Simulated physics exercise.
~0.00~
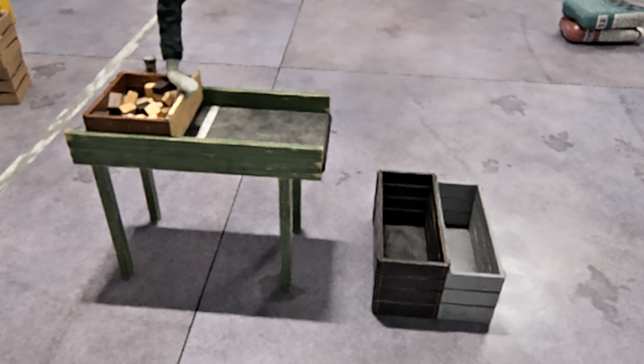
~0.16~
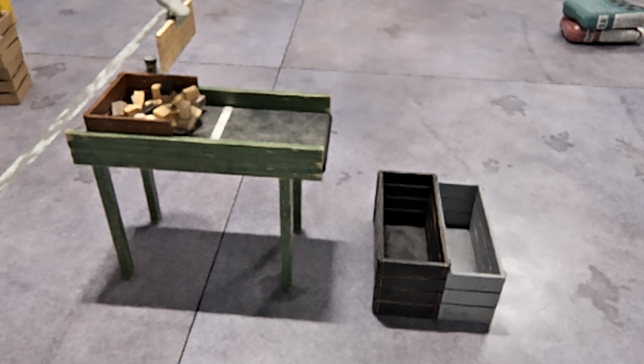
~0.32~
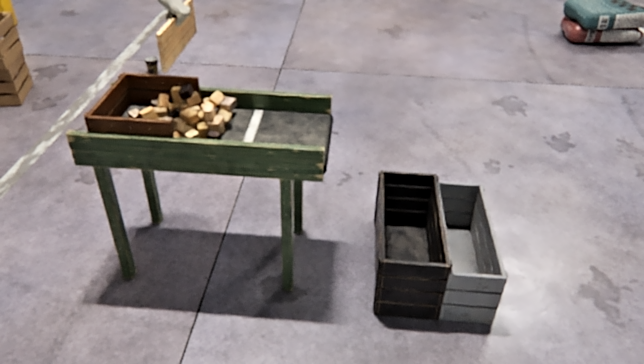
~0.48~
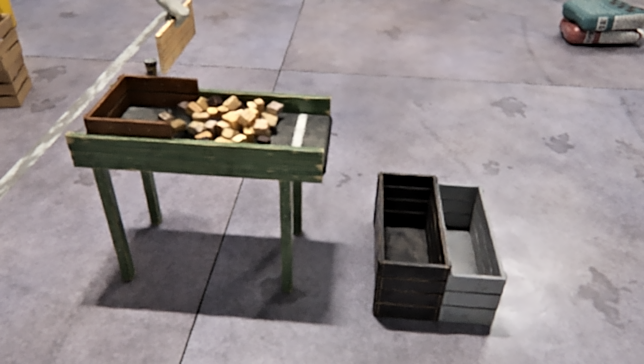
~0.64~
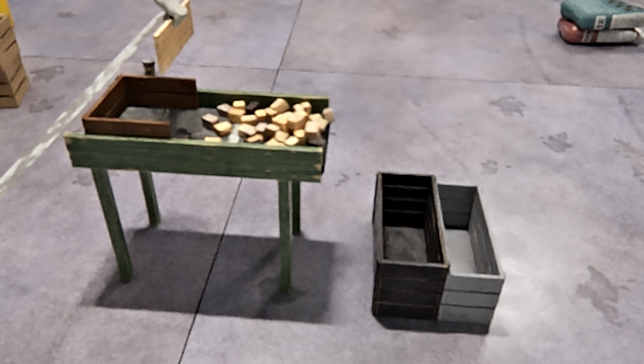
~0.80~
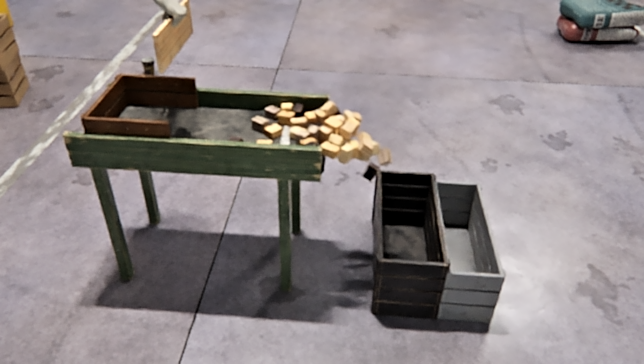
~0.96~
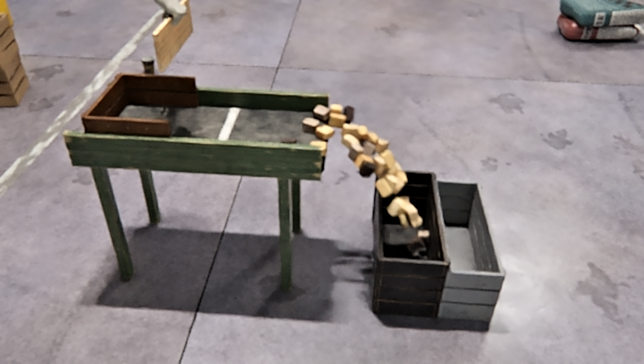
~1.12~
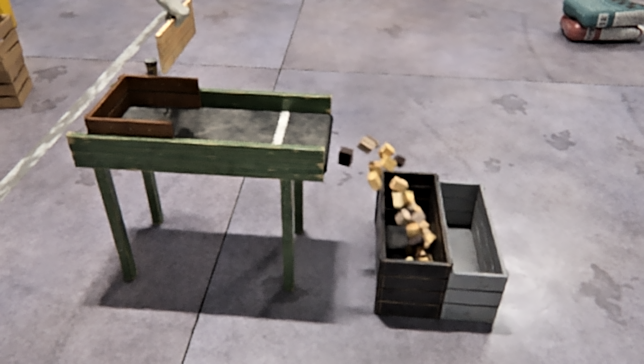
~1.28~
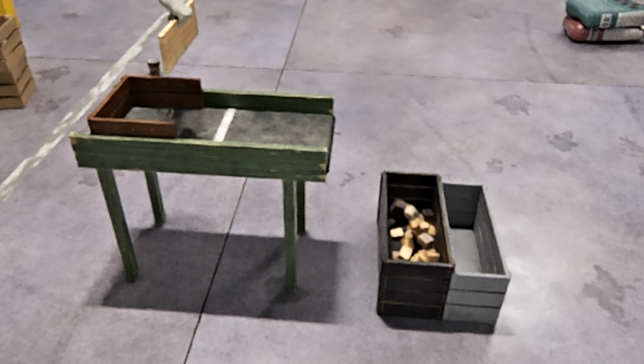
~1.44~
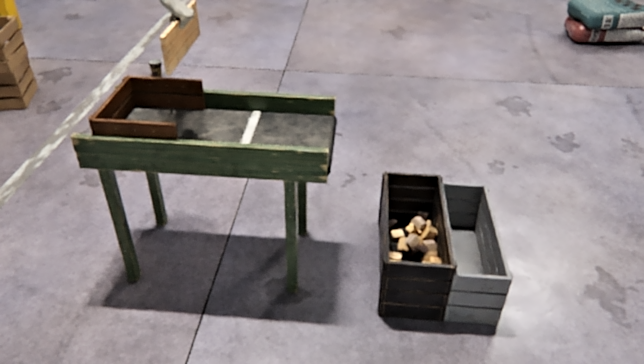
Wooden blocks ride a green conveyor rightward, spill off its end, and land in the black box.
